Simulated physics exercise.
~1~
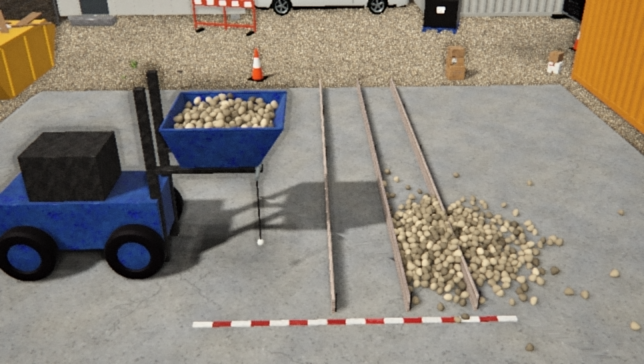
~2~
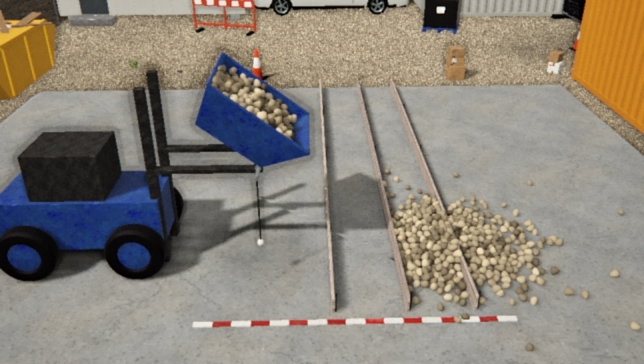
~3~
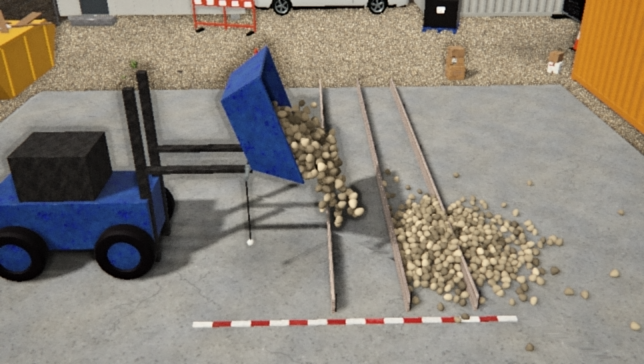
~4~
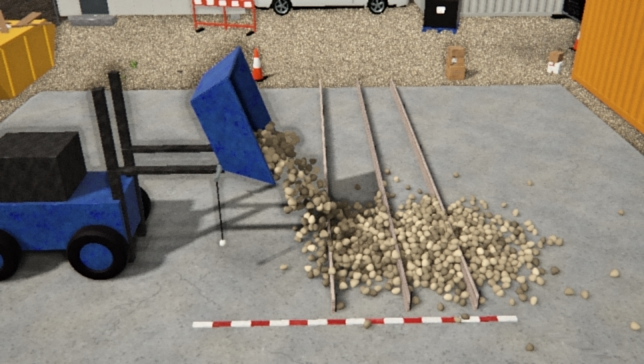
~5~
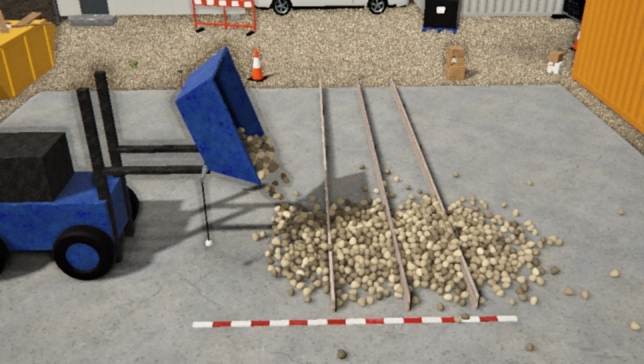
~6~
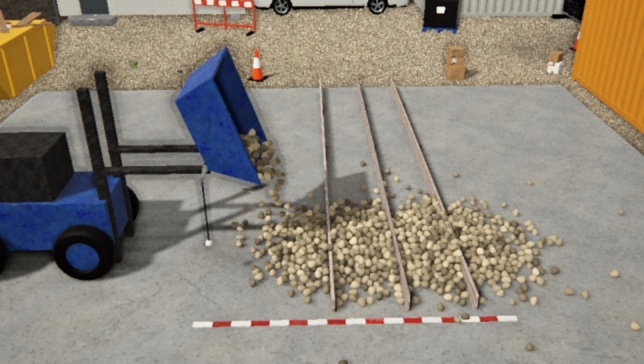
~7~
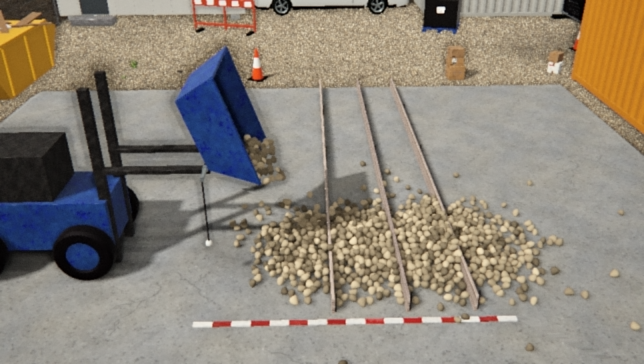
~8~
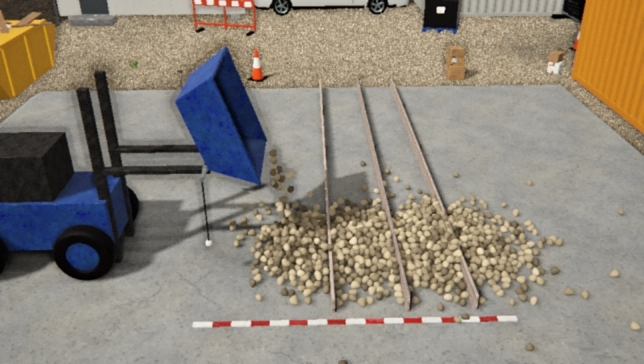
On a concrete yard edged with gravel, a blue forklift-like machine holds a blue skip full of pale stones beside three thin planks, with an earlier heap lying loose around the two on the right. The skip tips steeply to the right, and stones pour over its lip onto the ground by the leftmost plank. As they fall, the machine backs away to the left, spreading them until they meet the old heap. It stops, and the last stones trickle out. The skip ends tilted and empty, most new stones lying around and left of the first plank.
